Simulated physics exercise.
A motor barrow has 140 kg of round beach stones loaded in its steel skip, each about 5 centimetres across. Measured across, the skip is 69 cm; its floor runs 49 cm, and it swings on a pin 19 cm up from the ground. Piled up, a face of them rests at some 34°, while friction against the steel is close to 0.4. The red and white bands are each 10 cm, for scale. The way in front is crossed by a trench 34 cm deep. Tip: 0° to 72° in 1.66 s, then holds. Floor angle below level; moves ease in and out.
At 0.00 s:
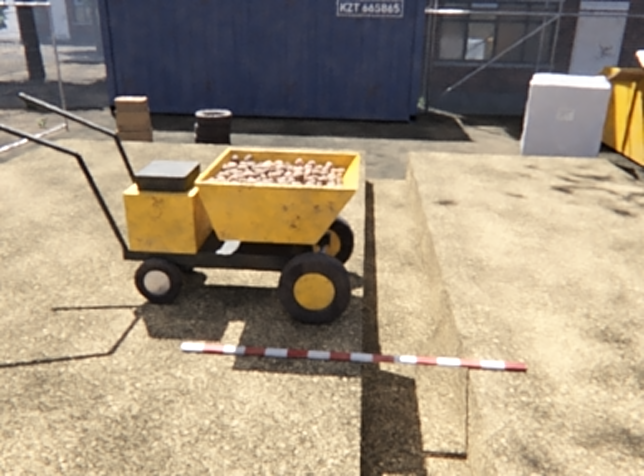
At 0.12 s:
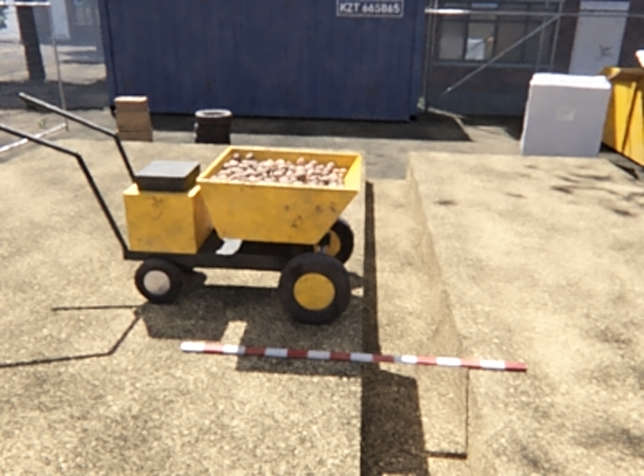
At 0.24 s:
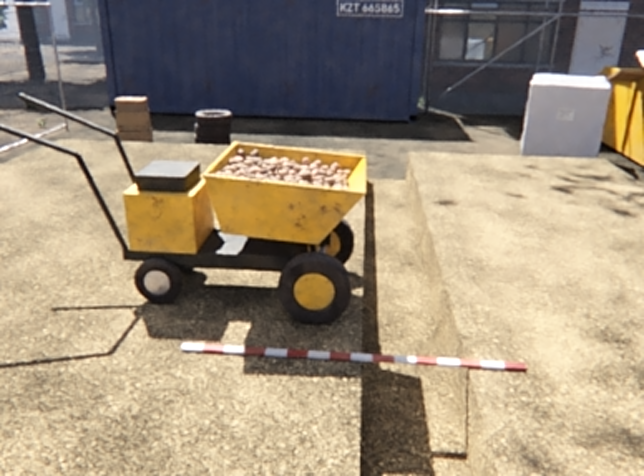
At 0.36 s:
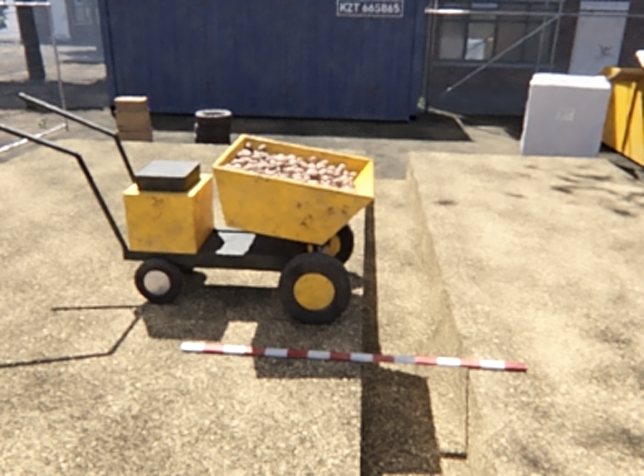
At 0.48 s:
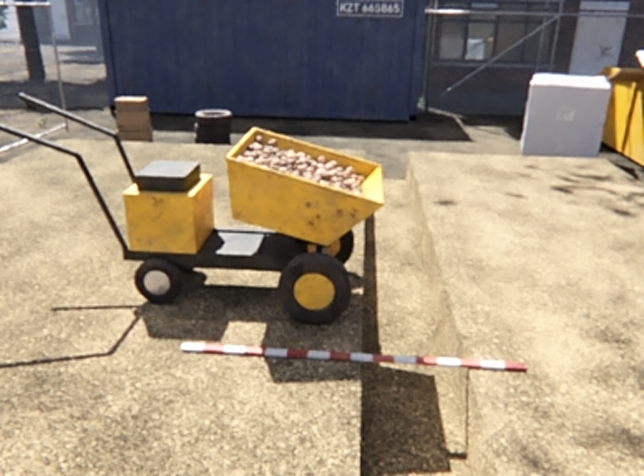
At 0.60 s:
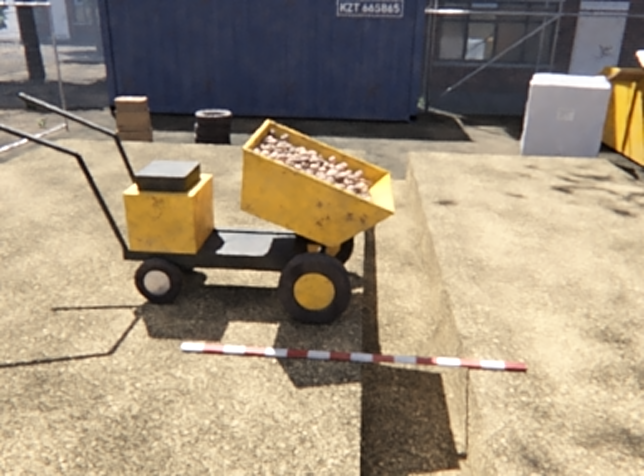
The clip shows a yellow motor barrow with a skip full of round stones standing beside a trench, a red and white pole lying in front, as the skip steadily tilts down toward the right, its left end rising.
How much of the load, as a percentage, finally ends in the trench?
I would put it at about 58 per cent.
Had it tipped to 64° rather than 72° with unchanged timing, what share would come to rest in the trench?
Some 55 in a hundred, I'd say.
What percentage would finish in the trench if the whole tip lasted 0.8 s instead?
That works out at about 45 in a hundred.
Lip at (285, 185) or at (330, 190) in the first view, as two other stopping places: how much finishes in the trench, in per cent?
About 100 per cent from the first spot, about 90 from the second.
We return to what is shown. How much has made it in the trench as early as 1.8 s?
At that moment: Approx. 20 %.
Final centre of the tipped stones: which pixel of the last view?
Their middle lands near (441, 333).
After 1.2 s the floor is at 61°; 99 % in the skip, 1 % in the trench; the foremost stones are at (442, 266).
After 1.8 s the floor is at 72°; 47 % in the skip, 21 % in the trench, 32 % past the trench; the foremost stones are at (543, 303).
After 2.1 s the floor is at 72°; 22 % in the skip, 34 % in the trench, 44 % past the trench; the foremost stones are at (599, 307).
After 4.1 s the floor is at 72°; 0 % in the skip, 58 % in the trench, 42 % past the trench; the foremost stones are at (617, 300).
